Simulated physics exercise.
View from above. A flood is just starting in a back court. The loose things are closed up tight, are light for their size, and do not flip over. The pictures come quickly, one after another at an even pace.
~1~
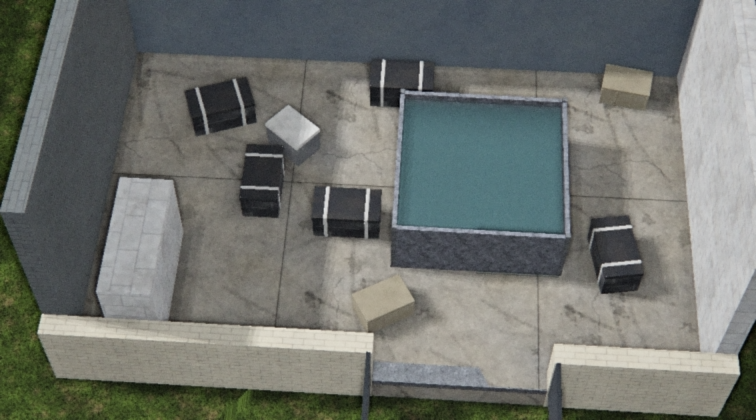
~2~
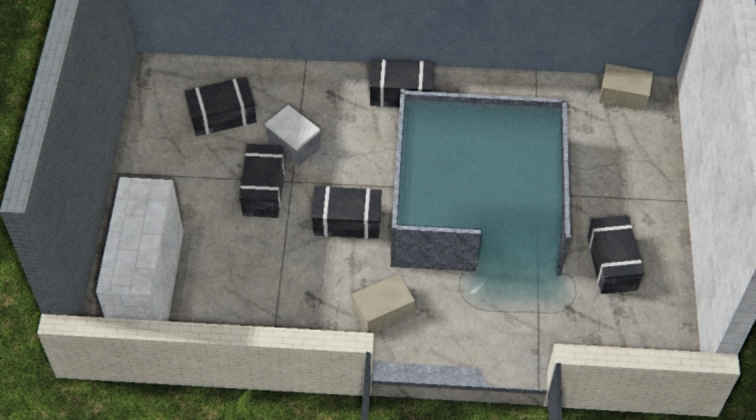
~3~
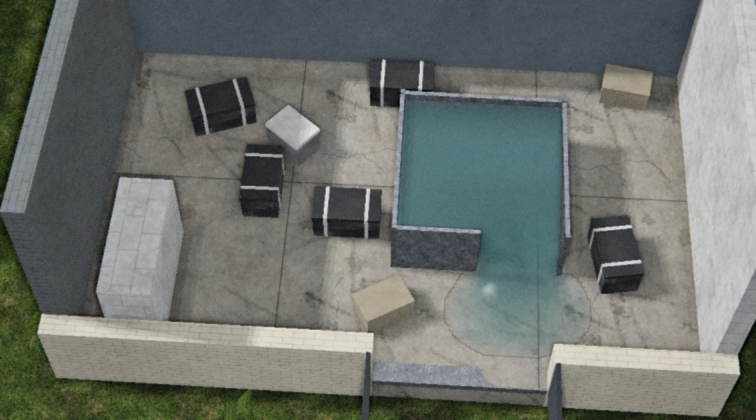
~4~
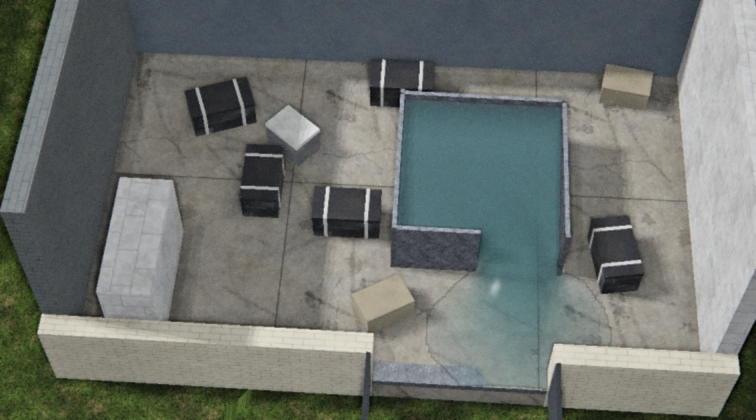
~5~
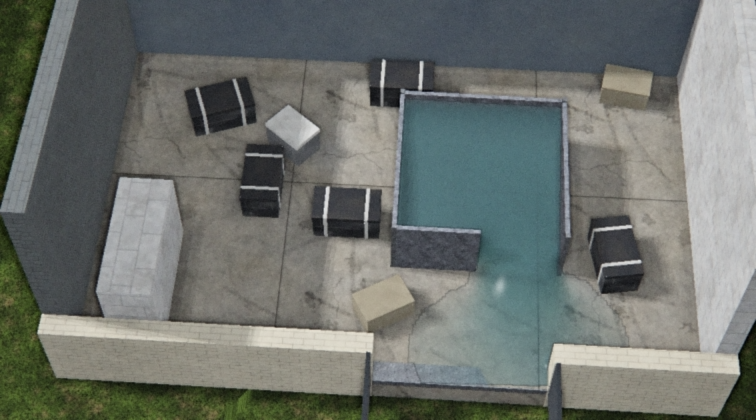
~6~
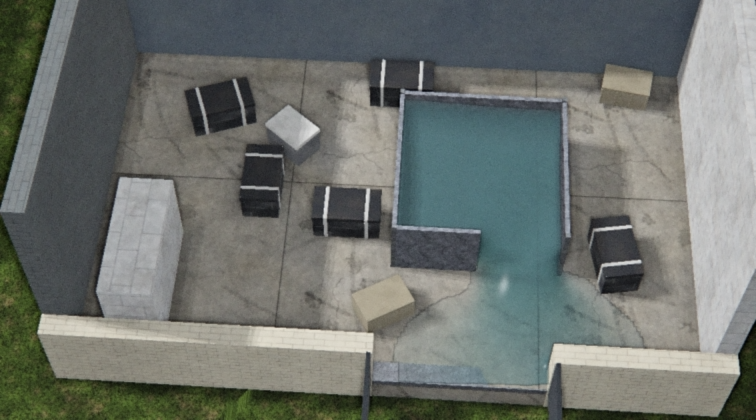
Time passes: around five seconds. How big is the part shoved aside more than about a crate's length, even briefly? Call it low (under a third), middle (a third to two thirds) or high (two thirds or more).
Low.
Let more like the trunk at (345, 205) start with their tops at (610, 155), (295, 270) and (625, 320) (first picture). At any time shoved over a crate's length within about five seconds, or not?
One by one: Knocked well away; hardly budges; knocked well away.
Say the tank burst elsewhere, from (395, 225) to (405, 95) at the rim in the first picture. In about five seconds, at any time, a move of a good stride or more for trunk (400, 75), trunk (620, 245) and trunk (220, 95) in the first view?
Each in turn, ends up that far off, never travels that far, ends up that far off.
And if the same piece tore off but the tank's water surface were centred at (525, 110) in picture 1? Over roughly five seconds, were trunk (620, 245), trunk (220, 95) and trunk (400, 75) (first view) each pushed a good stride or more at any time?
Results in order: Made it that far / never that far / never that far.
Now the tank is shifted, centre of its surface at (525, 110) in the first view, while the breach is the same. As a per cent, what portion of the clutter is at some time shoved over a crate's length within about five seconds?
About 10 in a hundred.
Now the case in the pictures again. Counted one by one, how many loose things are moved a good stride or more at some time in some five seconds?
Count: 0.
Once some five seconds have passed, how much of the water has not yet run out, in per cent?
I'd put it close to 58 percent.
A moment on, 0 of 8 are well off their spots; 0 afloat.
Next, 0 of 8 are well off their spots; 0 afloat.
Later, 0 of 8 are well off their spots; 0 afloat.
In the end, 0 of 8 are well off their spots, and 0 have been at some point; 1 afloat.
